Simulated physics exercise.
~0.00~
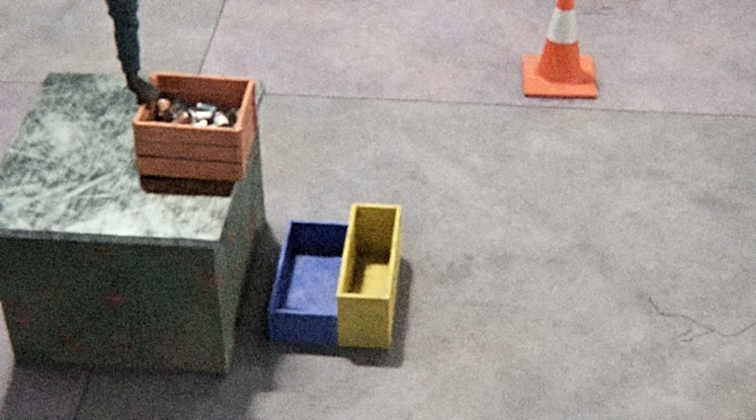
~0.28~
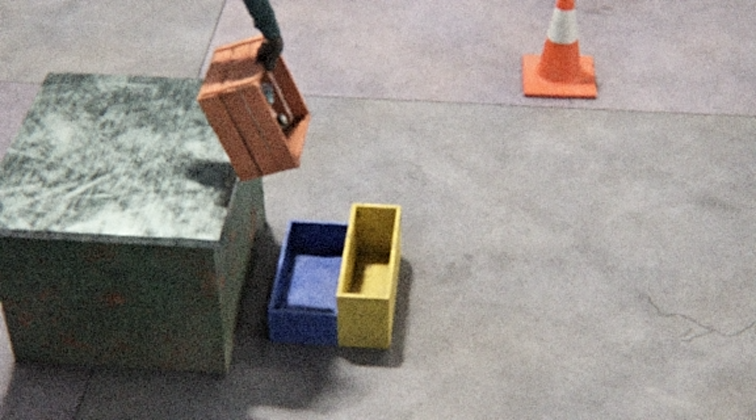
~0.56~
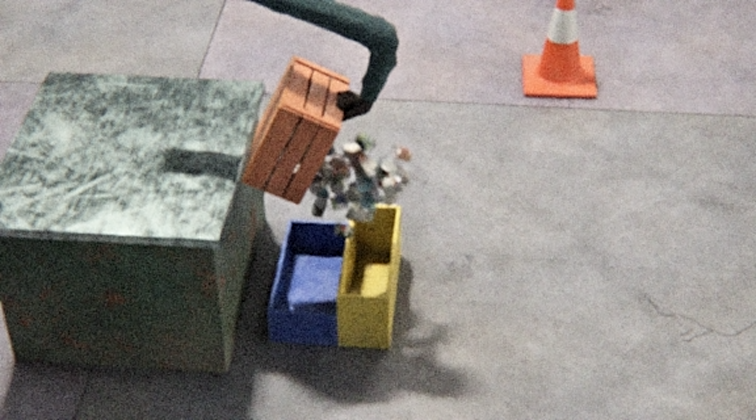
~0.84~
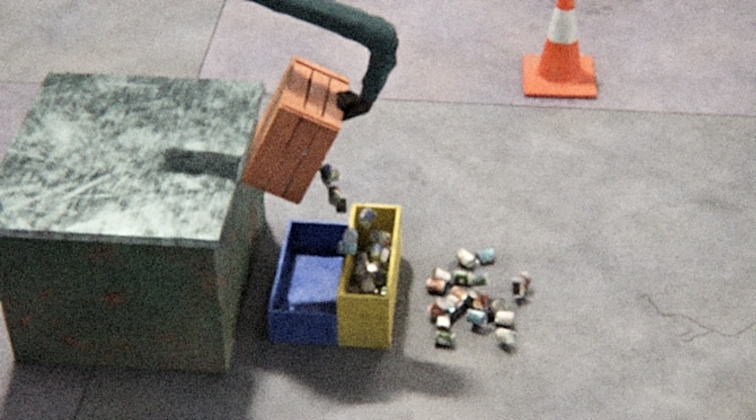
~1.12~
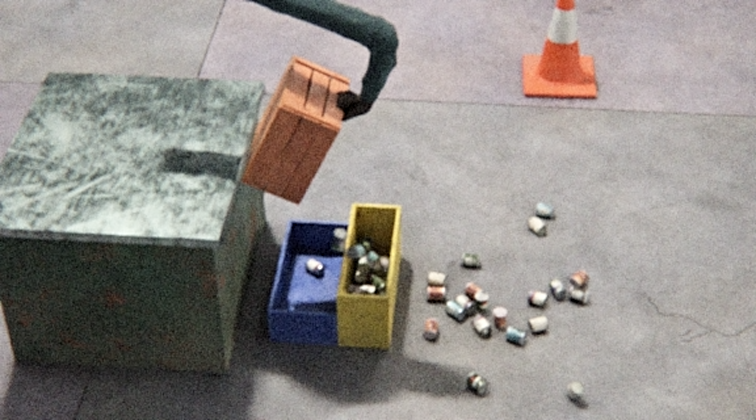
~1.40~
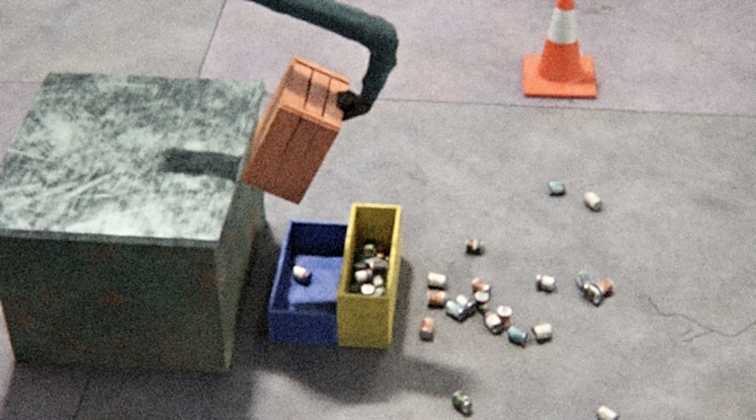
An orange slatted tote full of small tins sits at the right end of a green marbled bench, gripped by a dark jointed arm, seen from above on a grey concrete floor. Beyond the bench stand an open blue tub and, joined to its right, a yellow tote, with a traffic cone farther back. The arm swings the orange tote up and over to the right, tipping it past upright. Tins pour out in a cluster, some dropping into the yellow tote and others landing and rolling across the floor beyond. Finally, the yellow tote holds the biggest heap, one tin lies in the blue tub, and many are scattered on the right.
